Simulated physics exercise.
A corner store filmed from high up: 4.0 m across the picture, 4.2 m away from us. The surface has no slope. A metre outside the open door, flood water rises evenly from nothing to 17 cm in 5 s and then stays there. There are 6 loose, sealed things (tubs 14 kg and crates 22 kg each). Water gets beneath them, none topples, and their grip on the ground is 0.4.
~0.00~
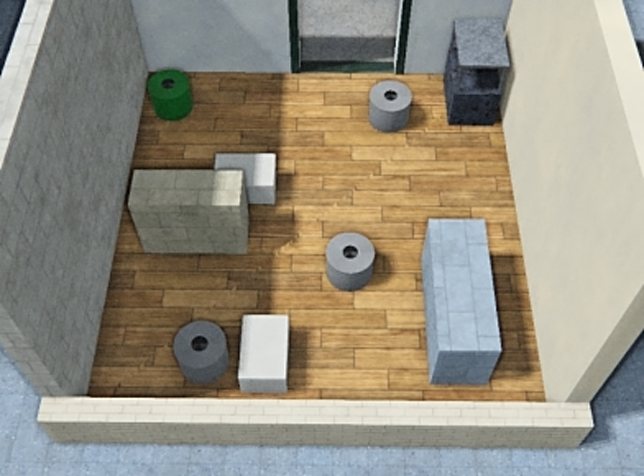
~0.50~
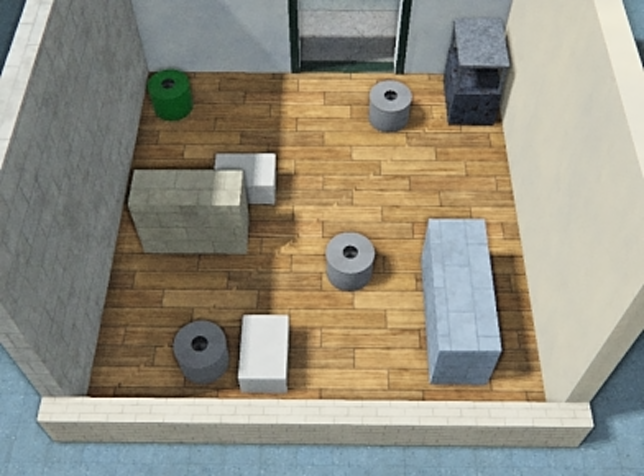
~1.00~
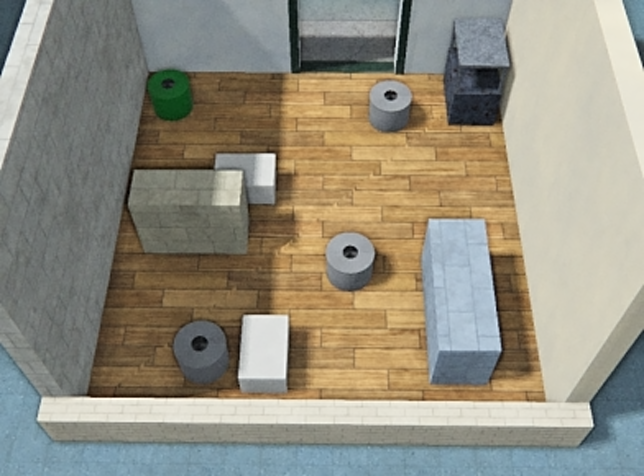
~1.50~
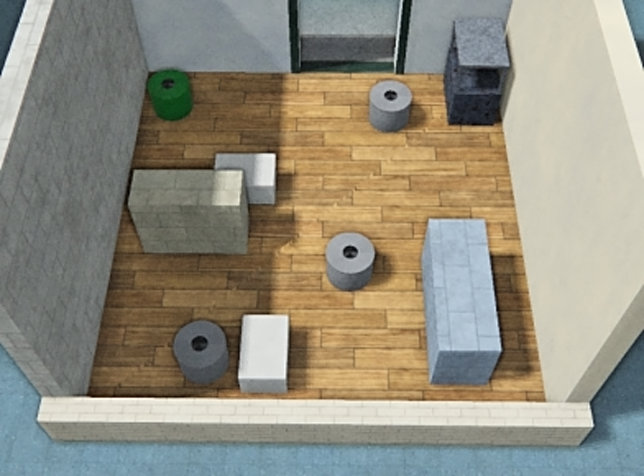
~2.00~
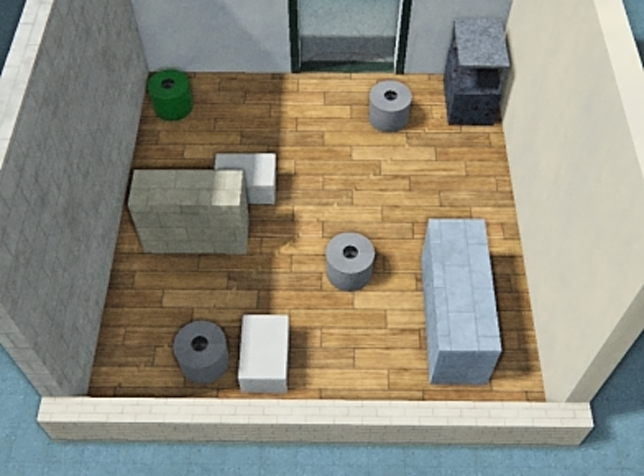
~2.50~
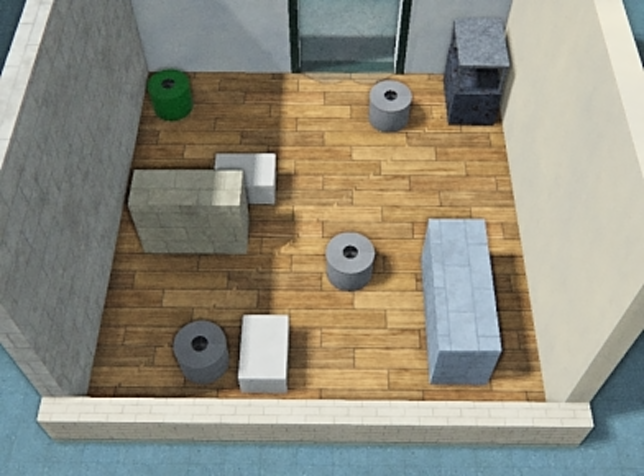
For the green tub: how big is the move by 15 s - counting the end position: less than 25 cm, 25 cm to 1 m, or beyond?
Green tub barely shifts.
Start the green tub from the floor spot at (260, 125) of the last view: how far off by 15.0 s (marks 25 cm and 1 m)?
It barely shifts.
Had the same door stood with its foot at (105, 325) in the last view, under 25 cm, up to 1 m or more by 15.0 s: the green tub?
Then the green tub is nudged along.
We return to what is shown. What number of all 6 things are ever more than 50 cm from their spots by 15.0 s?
That makes 4.
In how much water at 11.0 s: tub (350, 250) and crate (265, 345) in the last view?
Roughly 6 and 7 cm.
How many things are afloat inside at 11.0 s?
At that moment 0.
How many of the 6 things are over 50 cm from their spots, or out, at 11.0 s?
I count 1.
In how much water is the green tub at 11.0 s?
About 3 cm.
After 3.5 s the green tub is near (168, 84), 0.0 m from its start, aground; 0 afloat.
After 6.8 s the green tub is near (168, 84), 0.0 m from its start, aground; 0 afloat.
After 11.0 s the green tub is near (168, 84), 0.0 m from its start, aground; 0 afloat.
After 15.0 s the green tub is near (168, 84), 0.0 m from its start, aground; 3 afloat.
